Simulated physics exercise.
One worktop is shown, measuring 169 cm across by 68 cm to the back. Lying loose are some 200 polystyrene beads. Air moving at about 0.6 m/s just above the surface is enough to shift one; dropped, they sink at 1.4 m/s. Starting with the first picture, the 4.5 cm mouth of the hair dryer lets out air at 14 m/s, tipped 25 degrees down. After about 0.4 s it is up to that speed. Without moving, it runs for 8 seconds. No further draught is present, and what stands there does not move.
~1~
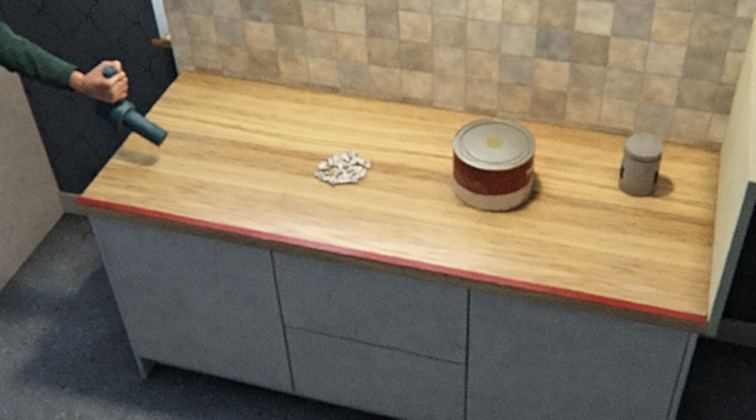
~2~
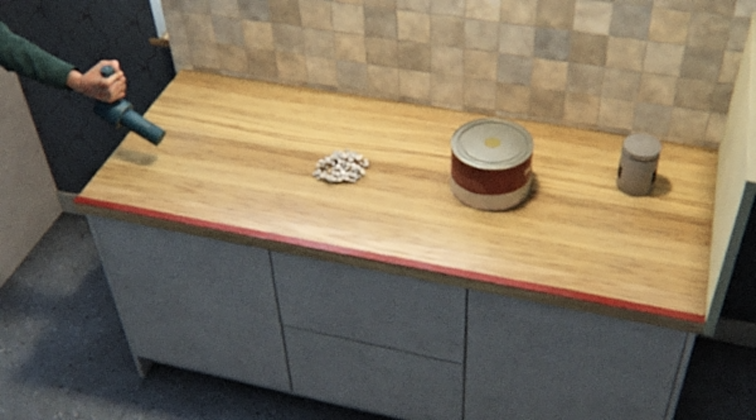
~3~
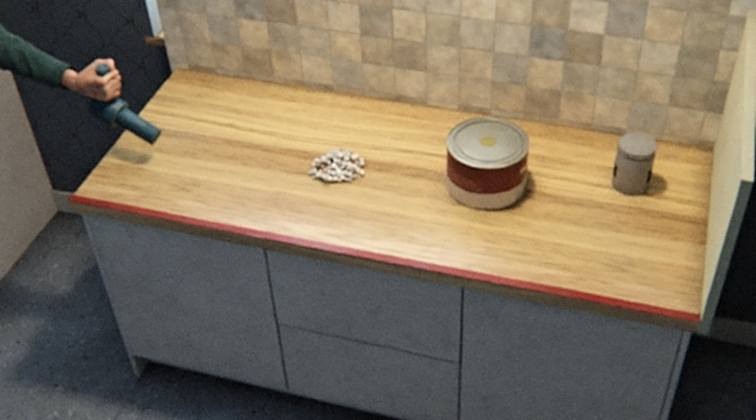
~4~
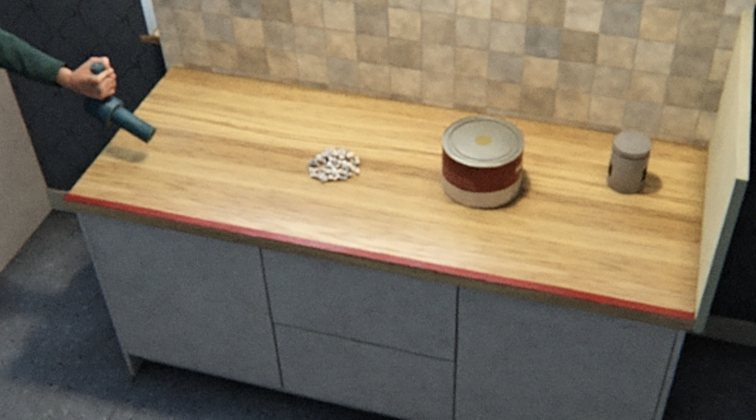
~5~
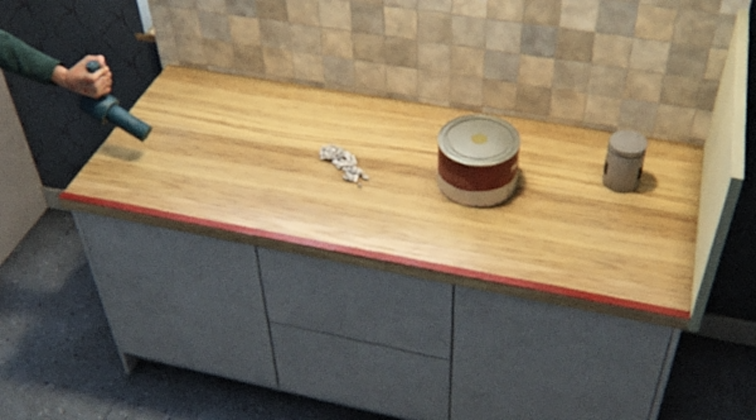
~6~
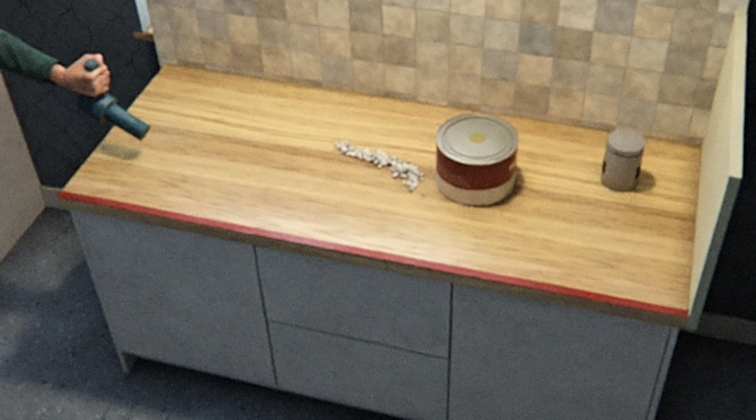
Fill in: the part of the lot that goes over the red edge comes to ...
A quarter or less.
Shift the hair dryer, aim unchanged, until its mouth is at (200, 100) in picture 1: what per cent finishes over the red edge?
That would come to roughly 90 %.
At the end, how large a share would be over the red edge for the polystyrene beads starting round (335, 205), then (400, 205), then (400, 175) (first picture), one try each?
Results, one try each: 60 %, 40 %, 1 %.
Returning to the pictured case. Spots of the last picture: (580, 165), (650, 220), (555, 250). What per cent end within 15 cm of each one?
First spot near 30 %, second near 15 %, third near 0 %.
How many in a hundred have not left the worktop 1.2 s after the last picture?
Roughly 100 per cent.
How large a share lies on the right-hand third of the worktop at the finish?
Roughly 100 in a hundred.
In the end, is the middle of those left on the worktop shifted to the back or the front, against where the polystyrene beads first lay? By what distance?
The middle sits nearer the rear edge now, some 20 cm away from where it began.
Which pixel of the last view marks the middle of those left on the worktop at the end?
It lands close to (638, 171) in the last picture.
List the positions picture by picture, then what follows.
The middle of the polystyrene beads is near (345, 167), none has stirred yet and the mouth of the hair dryer is at (163, 139), in the first picture.
The middle of the polystyrene beads is near (343, 166), none has stirred yet and the red edge is centred on (362, 258), in the second picture.
The middle of the polystyrene beads is near (339, 165), none has stirred yet, the top of a large tin is at (488, 141) and the top of a jar is at (638, 144), in the third picture.
The middle of the polystyrene beads is near (334, 164) and none has stirred yet, in the fourth picture.
The middle of the polystyrene beads is near (347, 162), the farthest in sight from the hair dryer is at (367, 179) and about 55 % have left their places, in the fifth picture.
The middle of the polystyrene beads is near (384, 163), the farthest in sight from the hair dryer is at (424, 195) and all have left their places, in the sixth picture.
Then, 1.2 s after the last picture, 1 % are over the red edge; the middle of those still in play is near (678, 141); 8 % have settled or left.
Then, 2.2 s after the last picture, 1 % are over the red edge; the middle of those still in play is near (686, 137); 26 % have settled or left.
Then, 4.0 s after the last picture, 1 % are over the red edge; the middle of those still in play is near (698, 178); 40 % have settled or left.
Then, 7.6 s after the last picture, at the end, 1 % are over the red edge; the middle of those still in play is near (638, 171).
